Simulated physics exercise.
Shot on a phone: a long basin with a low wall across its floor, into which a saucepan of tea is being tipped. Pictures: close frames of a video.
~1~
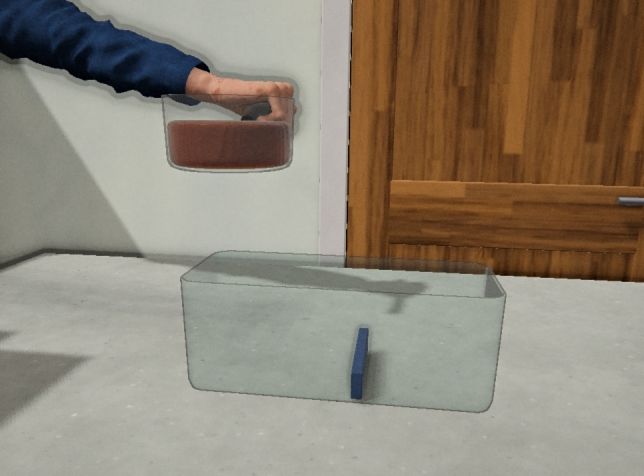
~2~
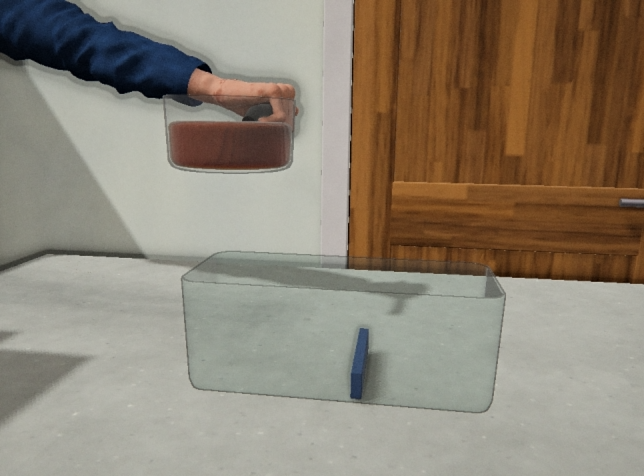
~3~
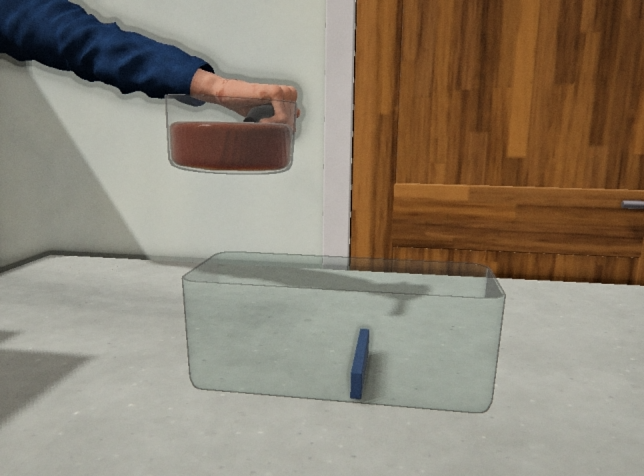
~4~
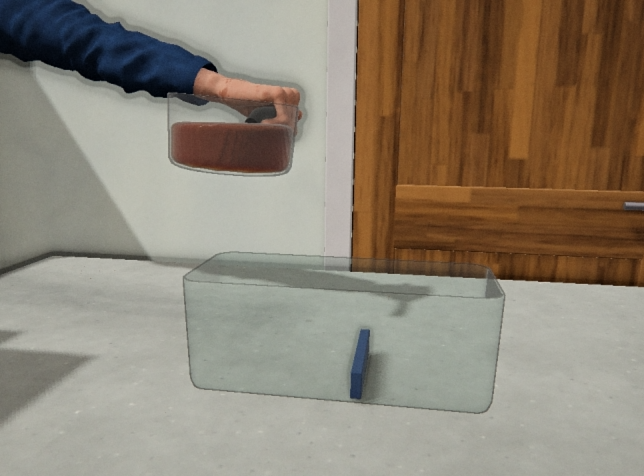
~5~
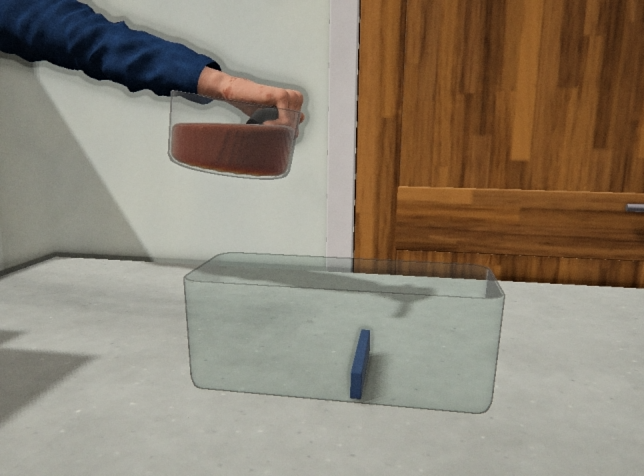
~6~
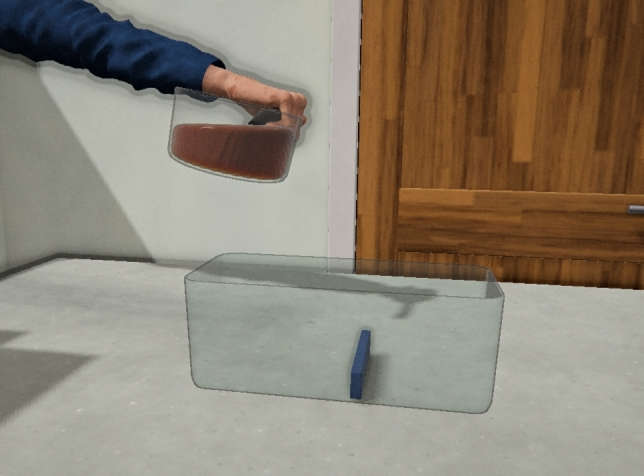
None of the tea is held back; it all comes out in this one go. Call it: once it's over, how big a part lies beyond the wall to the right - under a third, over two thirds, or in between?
In between.
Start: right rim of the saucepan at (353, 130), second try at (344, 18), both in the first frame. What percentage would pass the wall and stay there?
Result, first then second: About 85 % and about 85 %.
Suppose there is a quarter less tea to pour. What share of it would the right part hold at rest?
Roughly 15 percent.
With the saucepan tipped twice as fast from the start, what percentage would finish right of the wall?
Near 25 %.
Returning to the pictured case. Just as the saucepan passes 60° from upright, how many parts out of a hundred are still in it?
It still holds close to 70 per cent at that lean.
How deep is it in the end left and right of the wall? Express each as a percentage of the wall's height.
Left of the wall 50 %, right of the wall 50 %.
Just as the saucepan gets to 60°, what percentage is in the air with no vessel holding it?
Some 25 per cent.
A moment on, the saucepan is tipped part way and 71 per cent is still to pour, 5 is left of the wall and 0 right of it.
Next, the saucepan is tipped on its side and 20 per cent is still to pour, 28 is left of the wall and 37 right of it.
Then the saucepan is tipped on its side and 3 per cent is still to pour, 54 is left of the wall and 39 right of it.
Later the saucepan is tipped on its side and 1 per cent is still to pour, 58 is left of the wall and 40 right of it.
In the end 59 per cent lies left of the wall, 40 right of it and 1 outside.
